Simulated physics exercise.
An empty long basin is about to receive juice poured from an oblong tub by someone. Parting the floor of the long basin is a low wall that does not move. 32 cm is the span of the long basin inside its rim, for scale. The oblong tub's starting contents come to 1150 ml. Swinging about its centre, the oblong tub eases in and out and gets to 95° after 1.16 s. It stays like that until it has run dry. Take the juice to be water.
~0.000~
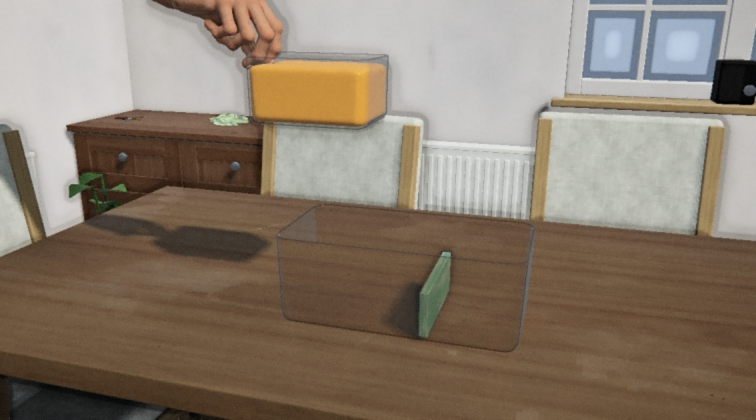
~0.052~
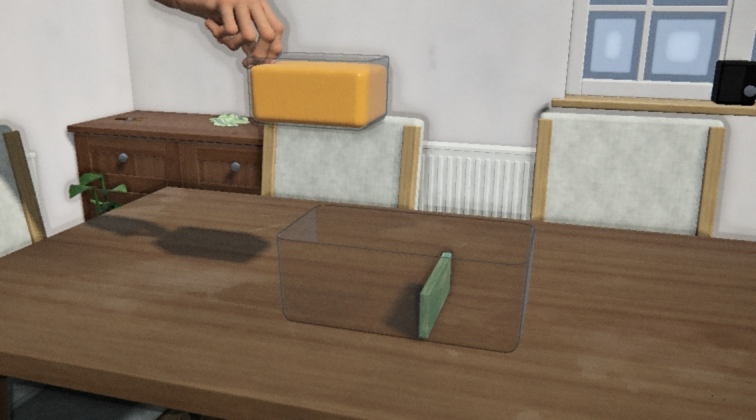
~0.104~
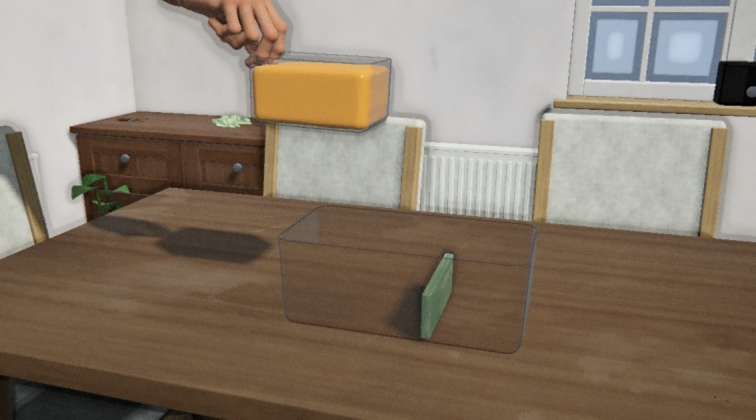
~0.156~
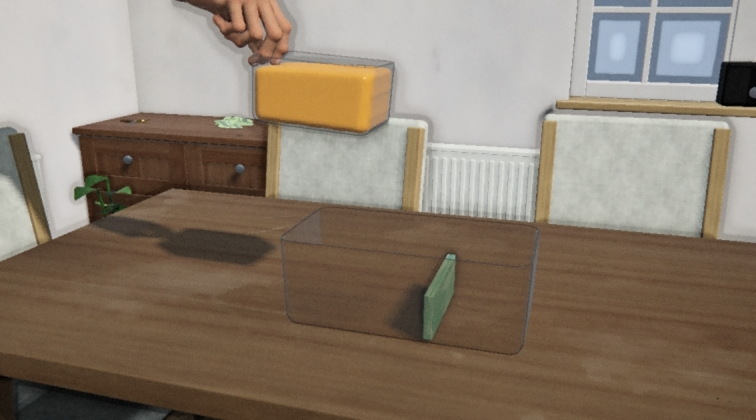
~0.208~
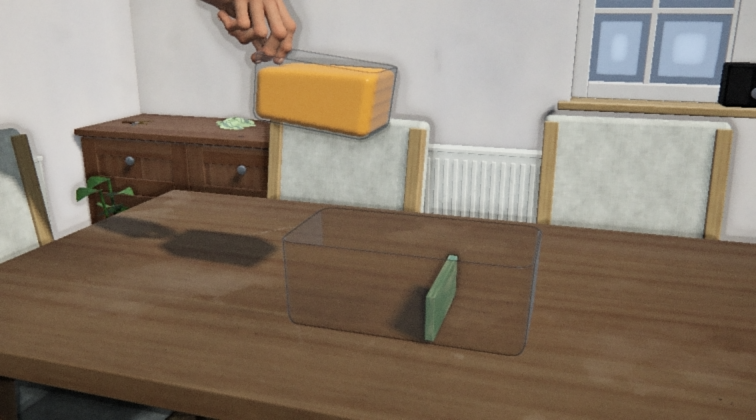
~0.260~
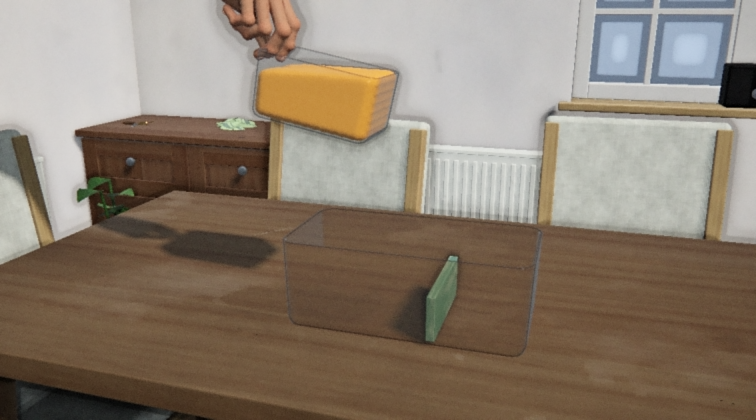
To begin with, a hand holds a clear oblong tub of orange juice level above a wooden table, where an empty transparent basin stands with a low green wall inside. The tub then drifts very slightly rightward and gradually tilts, its right end dipping lower, while the basin stays empty.
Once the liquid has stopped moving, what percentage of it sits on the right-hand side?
About 55 per cent.
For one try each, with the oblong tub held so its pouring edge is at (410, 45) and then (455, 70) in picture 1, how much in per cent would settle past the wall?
I'd expect close to 70 per cent and then close to 75 per cent.
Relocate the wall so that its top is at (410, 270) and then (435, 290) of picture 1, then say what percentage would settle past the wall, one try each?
In order, 70 and 50 per cent.
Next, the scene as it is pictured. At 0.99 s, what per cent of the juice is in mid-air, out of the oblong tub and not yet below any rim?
Near 10 percent.
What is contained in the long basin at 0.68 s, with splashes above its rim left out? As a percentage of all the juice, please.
I reckon close to 10 percent of it.
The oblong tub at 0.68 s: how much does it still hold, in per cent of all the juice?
56 %.
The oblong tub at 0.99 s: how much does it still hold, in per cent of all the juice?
Around 14 percent of it.
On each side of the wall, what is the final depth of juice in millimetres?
I'd expect close to 16 mm on the left and close to 38 mm on the right.
Then, 0.68 s in, the tilt is 60° and 56 per cent is still to pour, 3 is left of the wall and 7 right of it.
Then, 0.99 s in, the tilt is 90° and 15 per cent is still to pour, 16 is left of the wall and 55 right of it.
Then, 1.31 s in, the tilt is 95° and 3 per cent is still to pour, 33 is left of the wall and 55 right of it.
Then, 1.66 s in, the tilt is 95° and 1 per cent is still to pour, 38 is left of the wall and 55 right of it.
Finally, 39 per cent lies left of the wall, 55 right of it and 5 outside.
